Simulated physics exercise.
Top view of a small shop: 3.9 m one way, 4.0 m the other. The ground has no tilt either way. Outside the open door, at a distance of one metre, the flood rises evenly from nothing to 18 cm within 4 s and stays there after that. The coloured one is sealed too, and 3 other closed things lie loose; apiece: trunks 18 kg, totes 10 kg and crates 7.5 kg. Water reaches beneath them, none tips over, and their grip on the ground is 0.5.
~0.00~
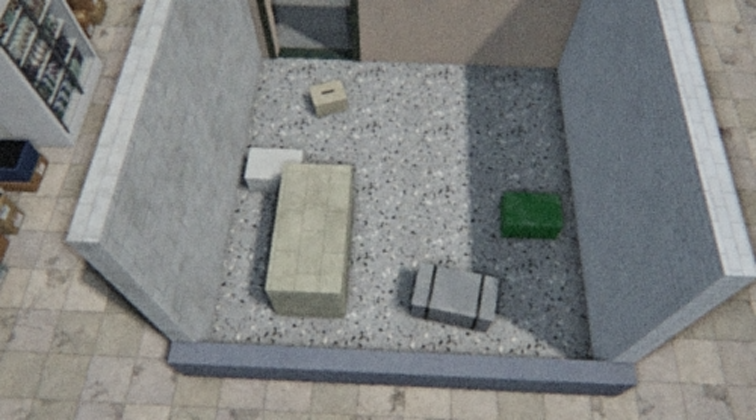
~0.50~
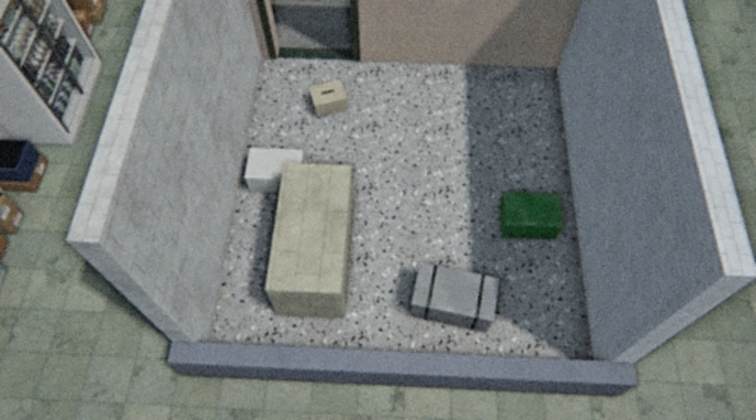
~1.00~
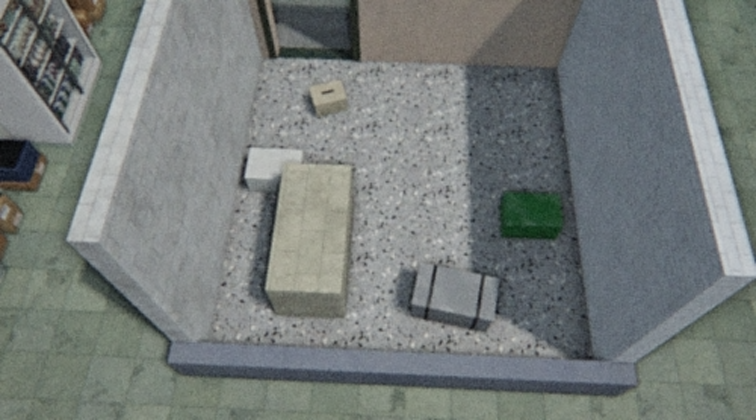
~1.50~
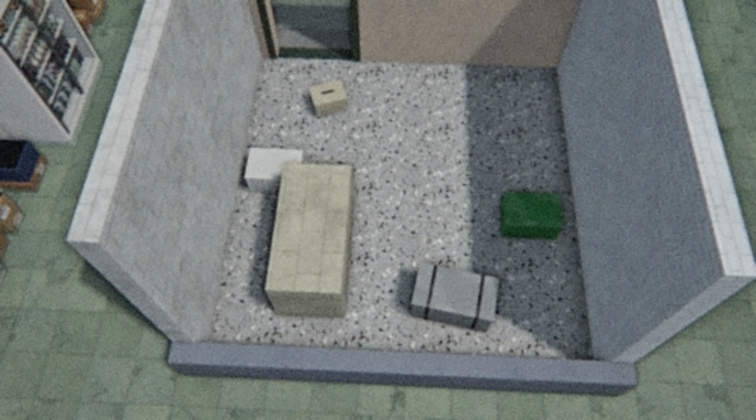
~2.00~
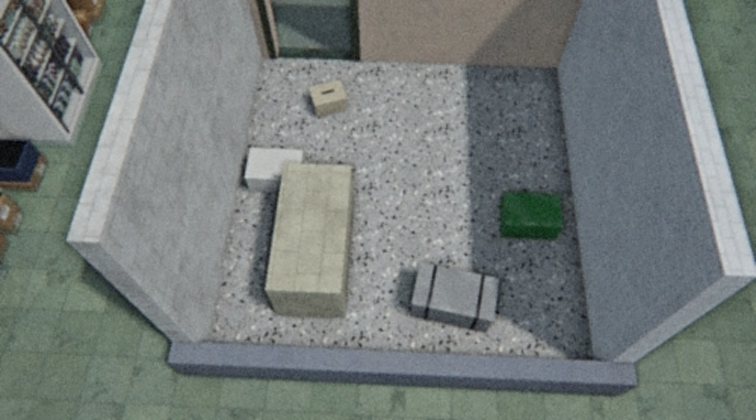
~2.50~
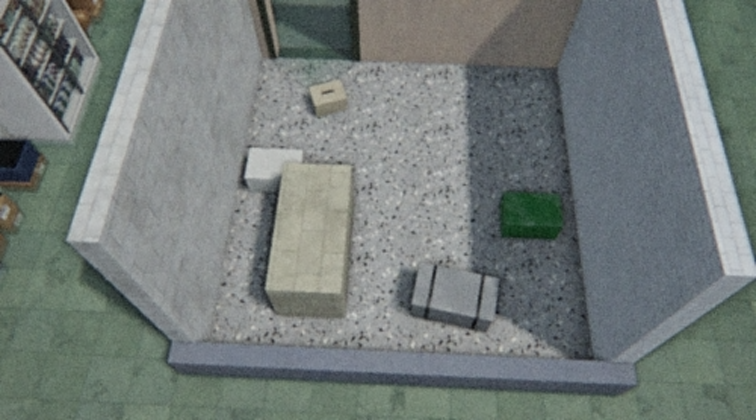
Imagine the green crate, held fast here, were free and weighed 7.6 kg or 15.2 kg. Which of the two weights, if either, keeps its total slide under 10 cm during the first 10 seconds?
Only the greater amount keeps it steady.
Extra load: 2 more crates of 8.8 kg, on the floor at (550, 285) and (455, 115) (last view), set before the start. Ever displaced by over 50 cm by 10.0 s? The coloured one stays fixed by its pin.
Well, below half a metre and then below half a metre.
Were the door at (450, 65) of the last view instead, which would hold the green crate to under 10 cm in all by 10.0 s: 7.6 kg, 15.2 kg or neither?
Under that setup, neither option succeeds.
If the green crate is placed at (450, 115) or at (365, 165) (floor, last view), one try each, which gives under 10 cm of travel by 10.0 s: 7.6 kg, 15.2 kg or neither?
Trial 1 - the lower mass works; trial 2 - no option succeeds.
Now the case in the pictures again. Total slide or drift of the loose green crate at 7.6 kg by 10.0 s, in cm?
Total path: Approx. 100 cm.
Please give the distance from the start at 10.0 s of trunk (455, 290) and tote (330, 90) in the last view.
They've ended up 0 cm and 200 cm away, in that order.
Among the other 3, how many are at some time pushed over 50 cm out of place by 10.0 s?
All told, that gives 2.
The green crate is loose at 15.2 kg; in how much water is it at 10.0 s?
Close to 4 cm deep.
After 3.5 s the green crate would be 0 cm from its start with 7.6 kg and 0 cm from its start with 15.2 kg; 0 cm of water round it then.
After 4.5 s the green crate would be 0 cm from its start with 7.6 kg and 0 cm from its start with 15.2 kg; 0 cm of water round it then.
After 7.0 s the green crate would be 6 cm from its start with 7.6 kg and 0 cm from its start with 15.2 kg; 3 cm of water round it then.
After 10.0 s the green crate would be 85 cm from its start with 7.6 kg and 0 cm from its start with 15.2 kg; 4 cm of water round it then.
